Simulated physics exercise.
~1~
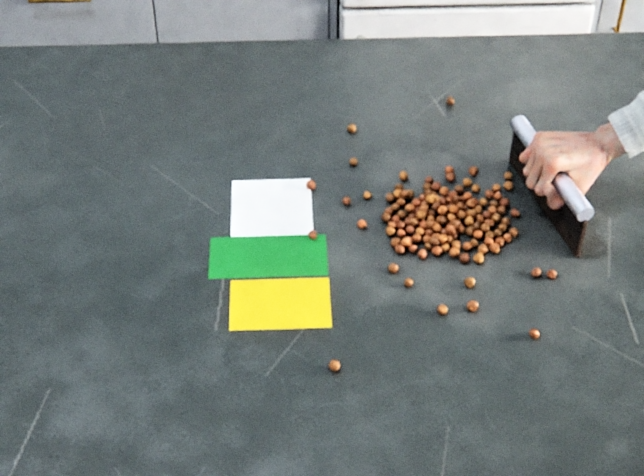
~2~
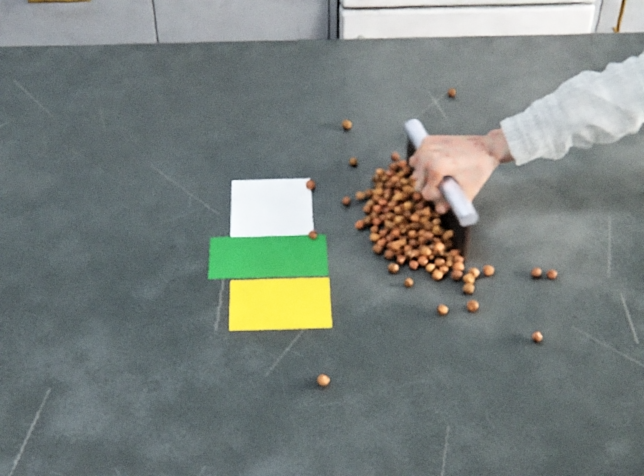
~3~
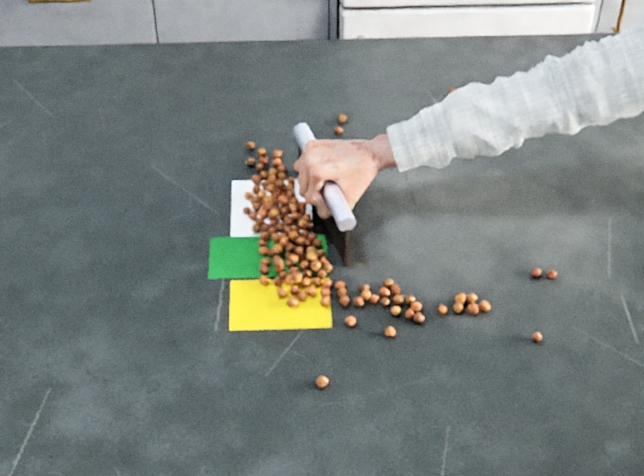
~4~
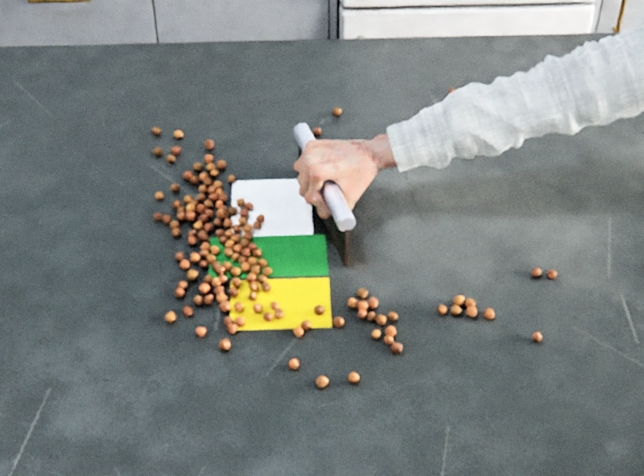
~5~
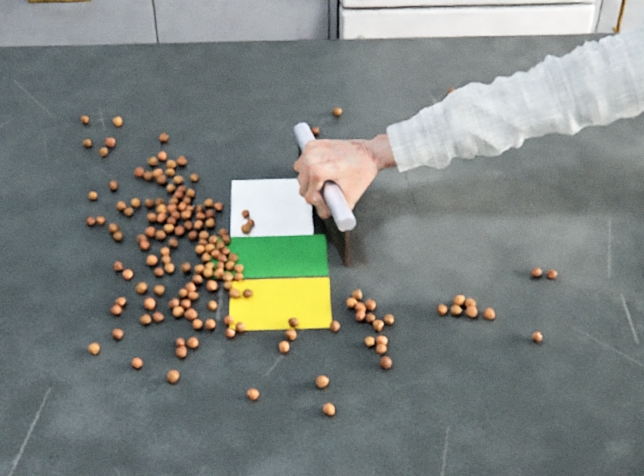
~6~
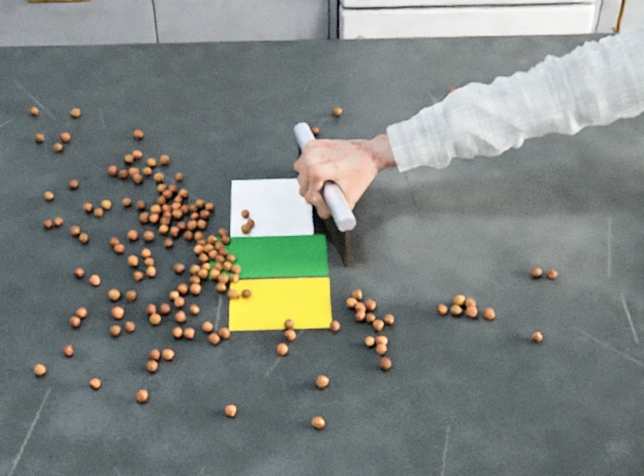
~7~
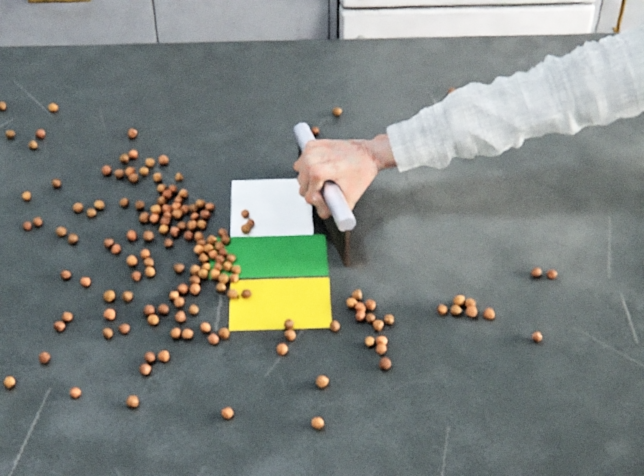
At the start, a heap of round brown hazelnuts sits on a dark grey surface, with a hand holding a scraper on its right and white, green and yellow sheets on its left. The hand pushes the scraper left, squeezing the heap into a slanted band. It drives them onto the coloured sheets, leaving a few stragglers behind, and then the blade stops beside the sheets. The hazelnuts keep rolling left, spreading beyond the mats. Finally they lie widely scattered, mostly left of the sheets, with only a few still on the colours, while the hand holds the scraper still.
